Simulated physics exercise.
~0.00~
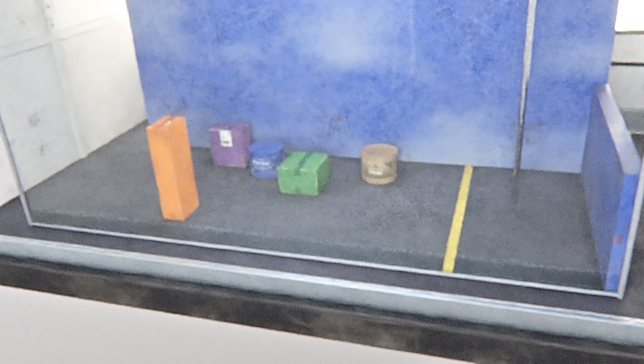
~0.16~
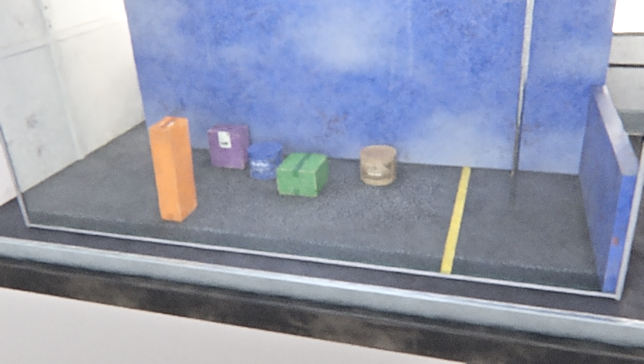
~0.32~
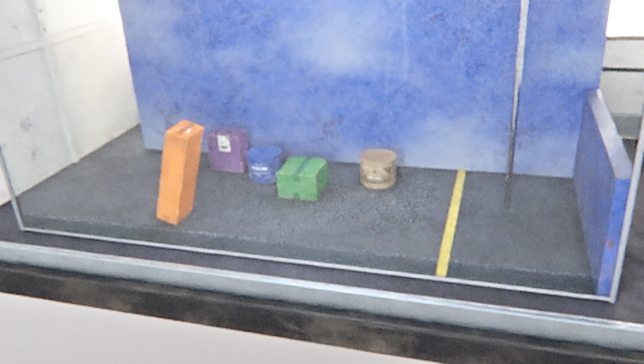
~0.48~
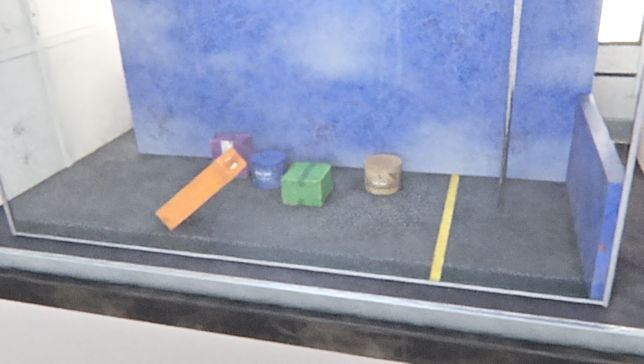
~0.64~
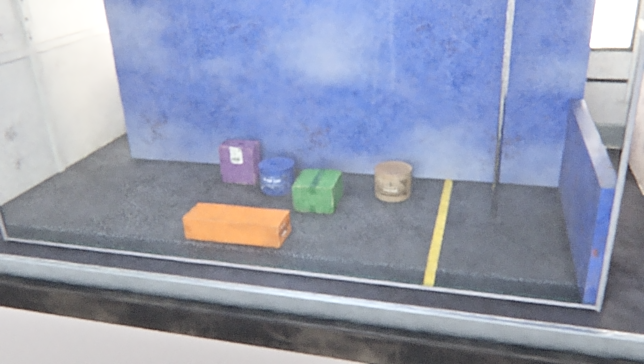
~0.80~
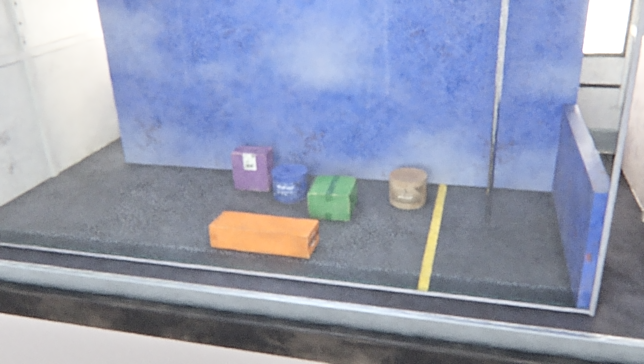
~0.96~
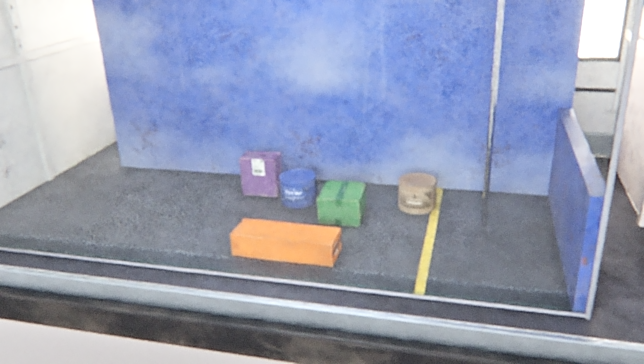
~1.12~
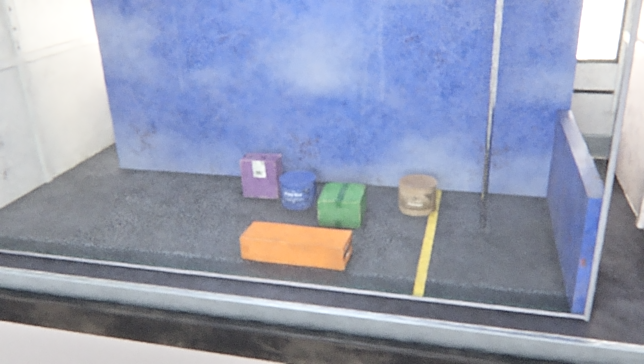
In a blue-walled bay, the orange box topples right and the load slides, stopping short of the yellow line.
